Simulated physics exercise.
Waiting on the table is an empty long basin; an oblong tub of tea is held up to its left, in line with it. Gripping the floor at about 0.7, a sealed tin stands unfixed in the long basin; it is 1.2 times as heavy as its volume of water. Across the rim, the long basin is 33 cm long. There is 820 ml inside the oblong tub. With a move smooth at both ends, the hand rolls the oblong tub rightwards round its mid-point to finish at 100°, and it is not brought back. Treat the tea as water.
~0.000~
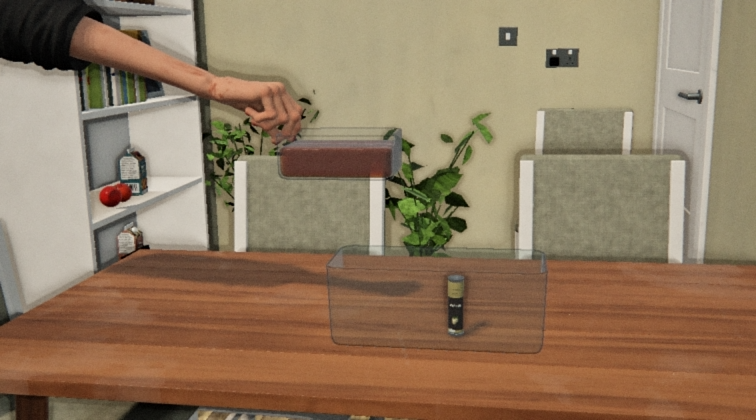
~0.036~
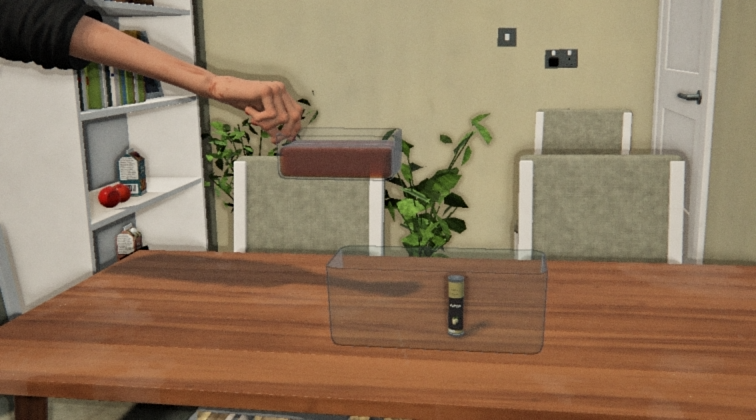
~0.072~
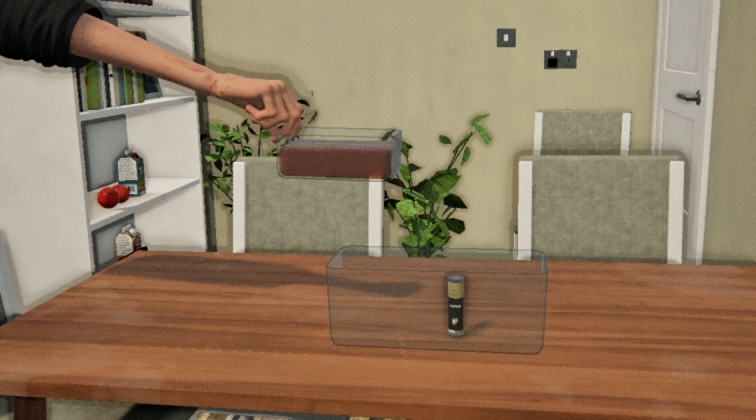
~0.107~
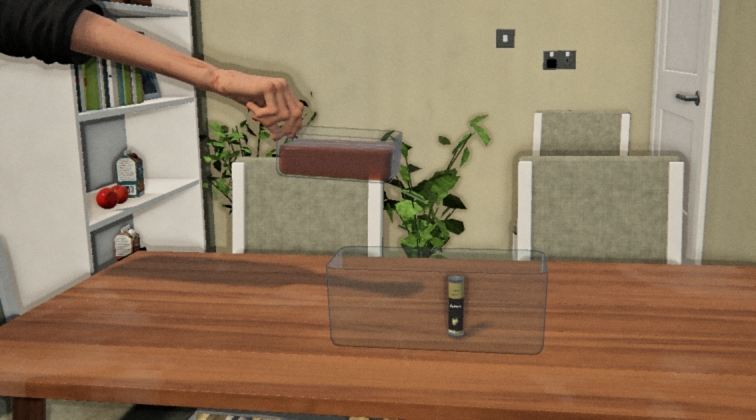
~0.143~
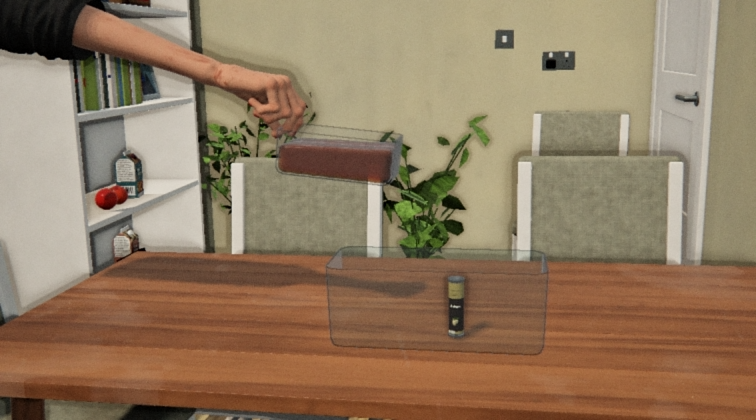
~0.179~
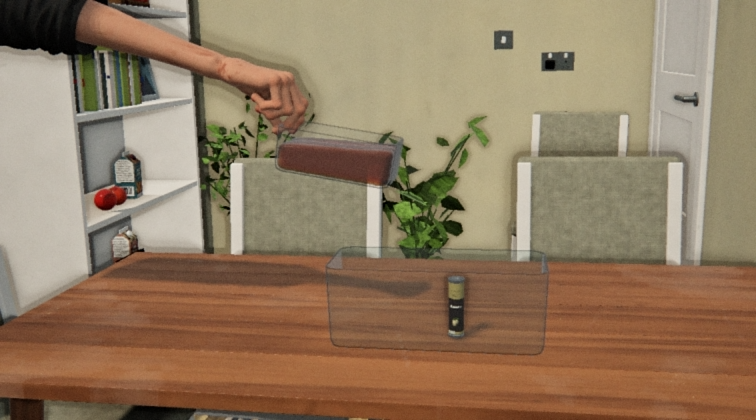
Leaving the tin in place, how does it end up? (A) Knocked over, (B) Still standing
Option A: Knocked over.
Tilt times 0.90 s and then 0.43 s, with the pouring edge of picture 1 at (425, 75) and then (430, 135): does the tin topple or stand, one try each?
First it stays on its base; then it tips over.
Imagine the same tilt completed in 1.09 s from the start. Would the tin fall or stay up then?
Outcome - the tin comes down.
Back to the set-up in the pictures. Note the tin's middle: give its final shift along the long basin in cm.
All told, the tin's centre has moved close to 6.5 cm.
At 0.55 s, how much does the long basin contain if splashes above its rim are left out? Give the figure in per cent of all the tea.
Around 8%.
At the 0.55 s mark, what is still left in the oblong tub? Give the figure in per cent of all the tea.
Roughly 40 percent.
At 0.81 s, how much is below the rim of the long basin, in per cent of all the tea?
Roughly 76 %.
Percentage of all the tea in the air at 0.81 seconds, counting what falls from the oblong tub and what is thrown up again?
Roughly 5 %.
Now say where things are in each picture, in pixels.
The first frame shows tilt 0°; pouring edge (397, 133); surface from (287, 144) to (397, 145); the long basin's rim runs from (334, 257) to (545, 263); the tin's top is at (456, 280).
The second frame shows tilt 0°; pouring edge (397, 134); surface from (287, 144) to (397, 145).
The third frame shows tilt 2°; pouring edge (397, 135); surface from (287, 144) to (397, 145).
The fourth frame shows tilt 3°; pouring edge (398, 137); surface from (287, 143) to (397, 146).
The fifth frame shows tilt 6°; pouring edge (399, 140); surface from (287, 142) to (397, 147).
The sixth frame shows tilt 9°; pouring edge (399, 143); surface from (287, 141) to (397, 148).
After 0.55 s the tilt is 66° and 40 per cent is still to pour; the tin stands where it began.
After 0.81 s the tilt is 98° and 9 per cent is still to pour; the tin stands 1 cm from where it began.
After 1.10 s the tilt is 100° and 1 per cent is still to pour; the tin leans 57°.
After 1.40 s the tilt is 100° and 0 per cent is still to pour; the tin lies on its side.
In the end the tin lies on its side.
